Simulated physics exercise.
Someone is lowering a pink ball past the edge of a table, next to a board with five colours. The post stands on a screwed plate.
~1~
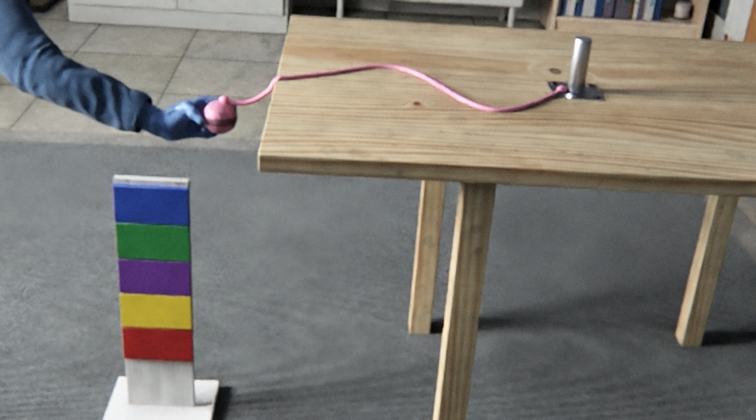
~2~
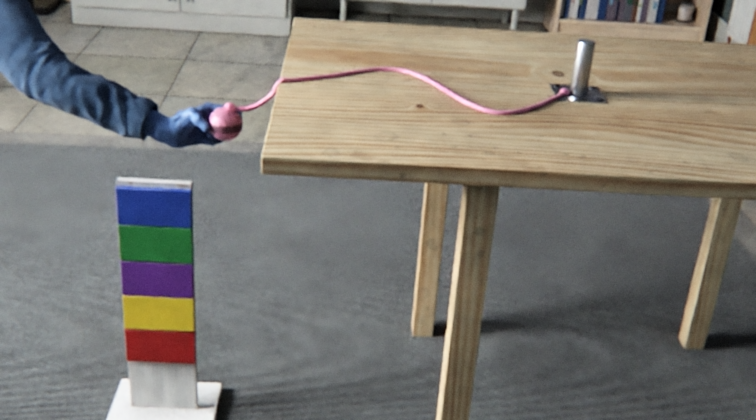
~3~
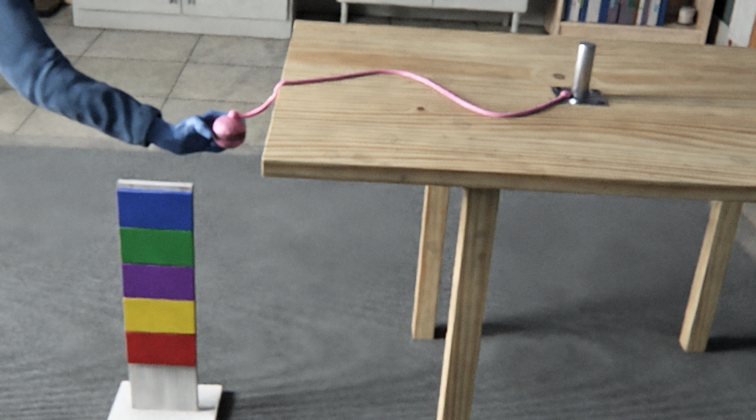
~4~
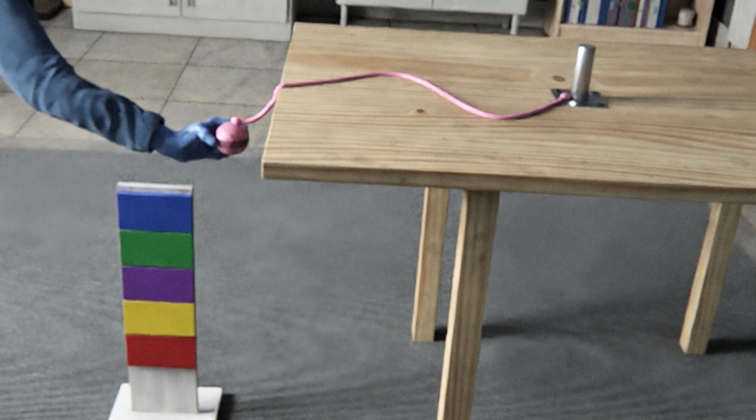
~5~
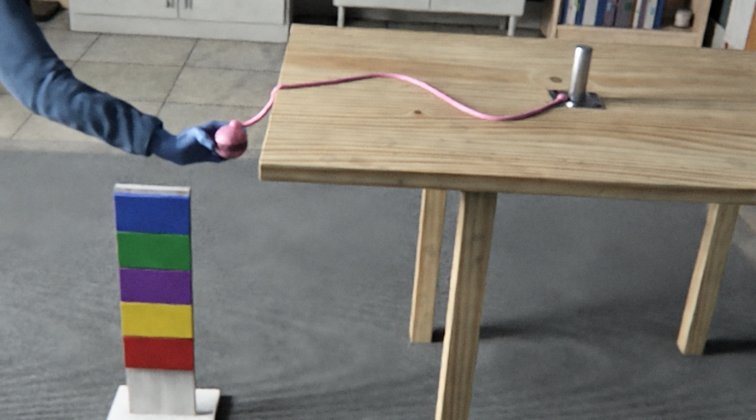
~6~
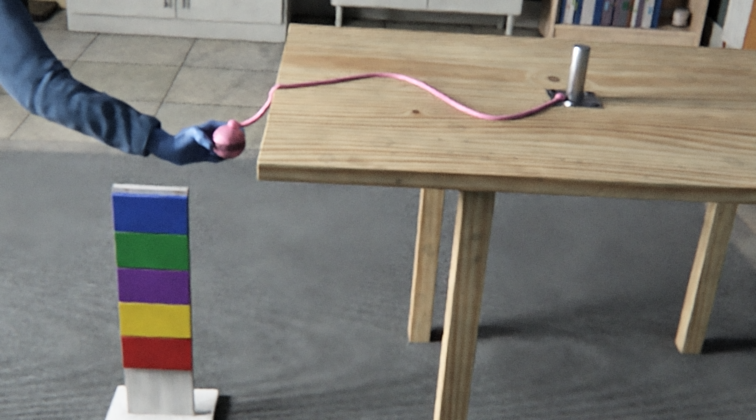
Gloved hand holding a pink ball on a lead tied to a tabletop post, lowering slightly beside a colour-banded upright board.
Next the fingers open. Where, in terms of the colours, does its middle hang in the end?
The green one.
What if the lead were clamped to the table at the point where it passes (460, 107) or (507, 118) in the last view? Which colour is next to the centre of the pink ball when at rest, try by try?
Note: Try 1 blue; try 2 blue.
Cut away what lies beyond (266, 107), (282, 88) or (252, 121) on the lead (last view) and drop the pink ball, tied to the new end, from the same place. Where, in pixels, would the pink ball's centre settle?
In turn, (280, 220) for the first, (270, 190) for the second and (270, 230) for the third.
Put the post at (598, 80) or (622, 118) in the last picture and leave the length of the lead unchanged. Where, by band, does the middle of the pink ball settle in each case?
In that order: Blue; blue.
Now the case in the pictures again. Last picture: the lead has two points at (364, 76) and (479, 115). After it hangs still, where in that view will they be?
The first ends at (276, 91) and the second at (441, 92).
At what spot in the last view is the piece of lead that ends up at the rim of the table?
The bit in question sits close to (364, 76).
A little later, ball near (269, 245); level with green.
Next, ball near (261, 255); level with green.
When it is over, ball near (266, 254); level with green. Its centre hangs level with the green band.
